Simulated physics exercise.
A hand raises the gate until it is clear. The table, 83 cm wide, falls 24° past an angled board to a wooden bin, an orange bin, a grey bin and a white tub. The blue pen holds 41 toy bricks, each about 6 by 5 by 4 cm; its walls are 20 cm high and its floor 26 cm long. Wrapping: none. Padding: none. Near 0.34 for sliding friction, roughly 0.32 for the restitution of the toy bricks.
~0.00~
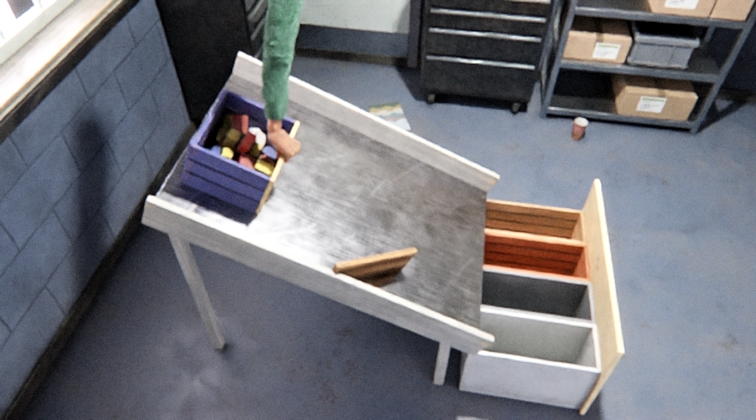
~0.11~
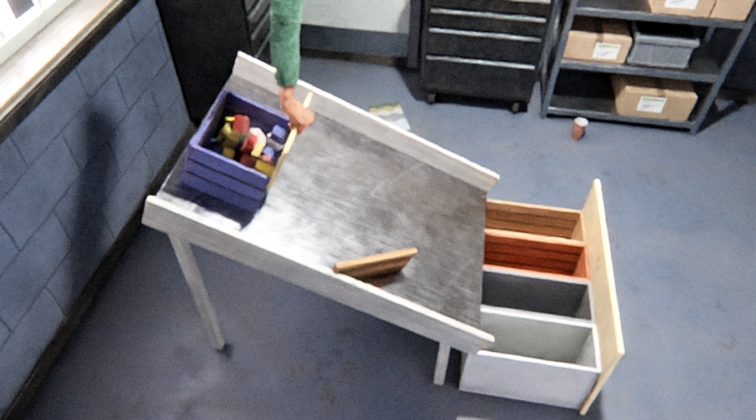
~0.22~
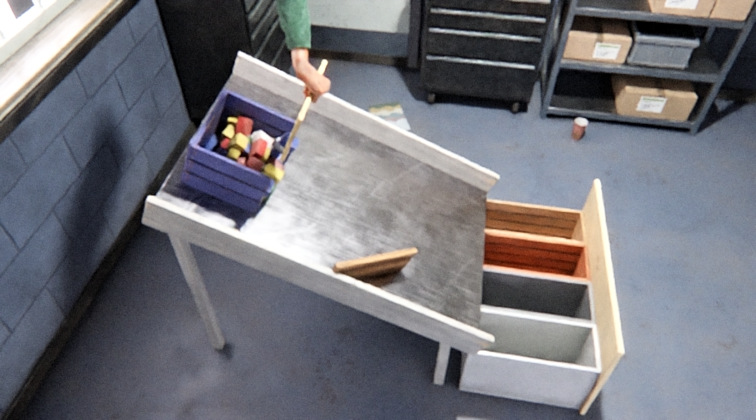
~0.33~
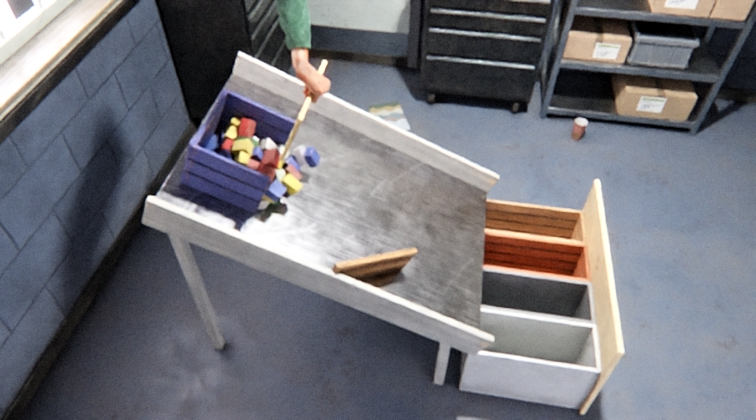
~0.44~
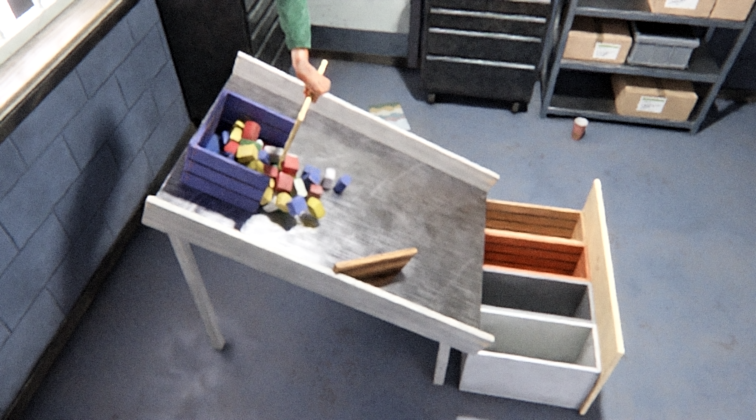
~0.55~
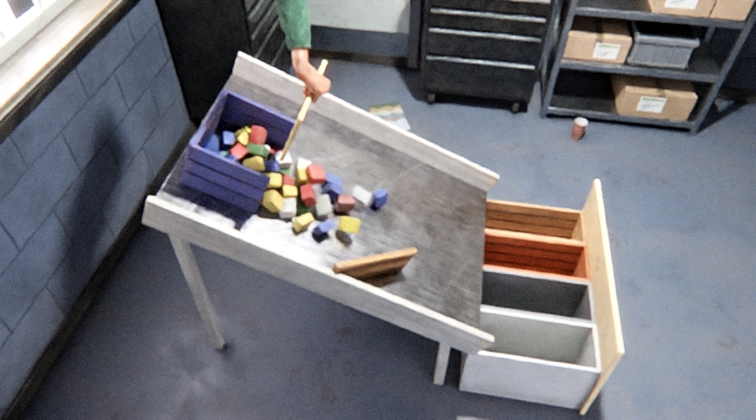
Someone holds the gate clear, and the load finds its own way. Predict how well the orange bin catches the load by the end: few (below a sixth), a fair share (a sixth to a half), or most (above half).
It catches a fair share, a sixth to a half.
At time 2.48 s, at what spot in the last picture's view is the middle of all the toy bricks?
(545, 323).
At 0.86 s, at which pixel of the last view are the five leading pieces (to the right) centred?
Mean position approx. (456, 253).
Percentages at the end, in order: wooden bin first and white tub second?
It works out to roughly 0 per cent and 0 per cent, in that order.
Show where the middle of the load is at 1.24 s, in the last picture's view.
It's centred at about (407, 235).
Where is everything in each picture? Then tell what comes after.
In the first picture (we follow the rim corner now nearest the camera), blue pen at (195, 146); orange bin at (588, 280); nothing out yet.
In the second picture, blue pen at (195, 146).
In the third picture, blue pen at (195, 146).
In the fourth picture, blue pen at (195, 146); 11 out.
In the fifth picture, blue pen at (195, 146); 17 out, the lowest brick at (342, 184).
In the sixth picture, blue pen at (195, 146); orange bin at (588, 280); 20 out, the lowest brick at (380, 198).
After 0.86 s, 8 still in the blue pen, 32 on the slope and 1 in the air.
After 1.24 s, 2 in the orange bin, 5 in the grey bin, 31 on the slope and 3 in the air.
After 1.79 s, 9 in the orange bin, 17 in the grey bin, 11 on the slope and 4 in the air.
Outcome (at 2.48 s), 15 in the orange bin and 26 in the grey bin. Asked share, 15 of 41, 37 per cent.
